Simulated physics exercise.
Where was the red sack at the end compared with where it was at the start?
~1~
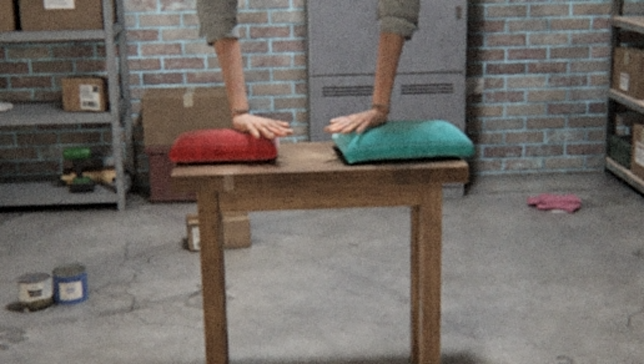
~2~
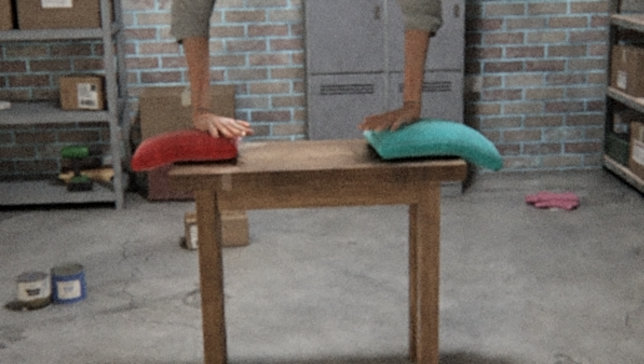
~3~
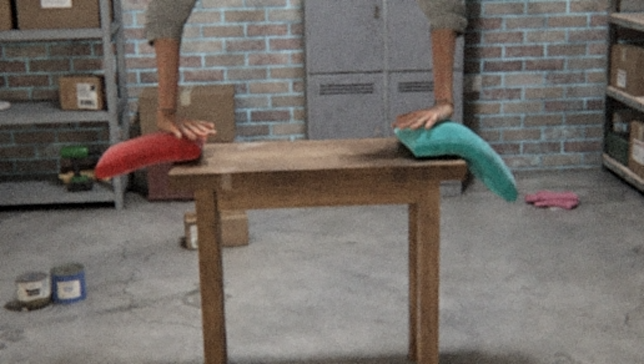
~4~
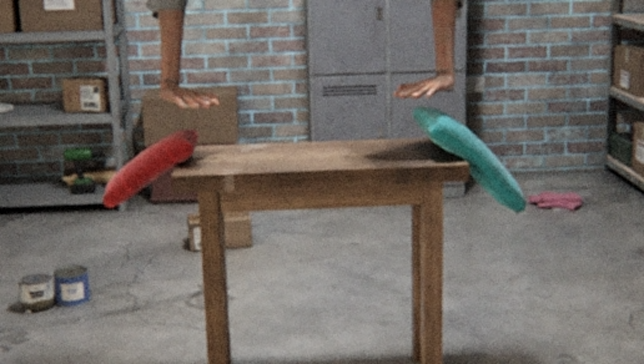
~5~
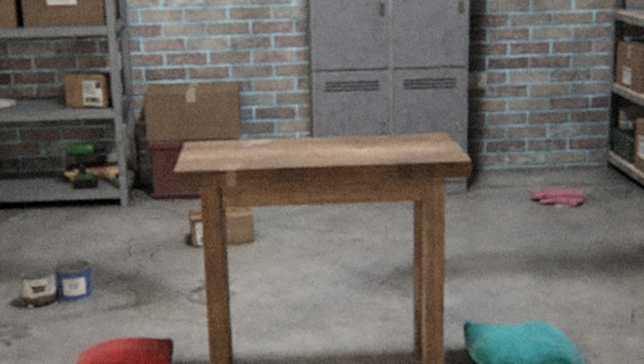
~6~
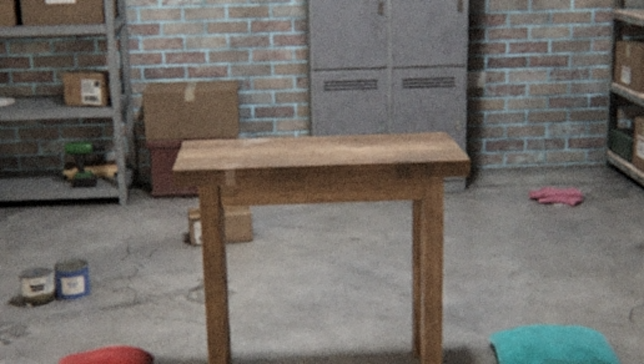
At the start the red sack was on top of the wooden bench under a hand, and by the end it was on the floor to the left of the bench.
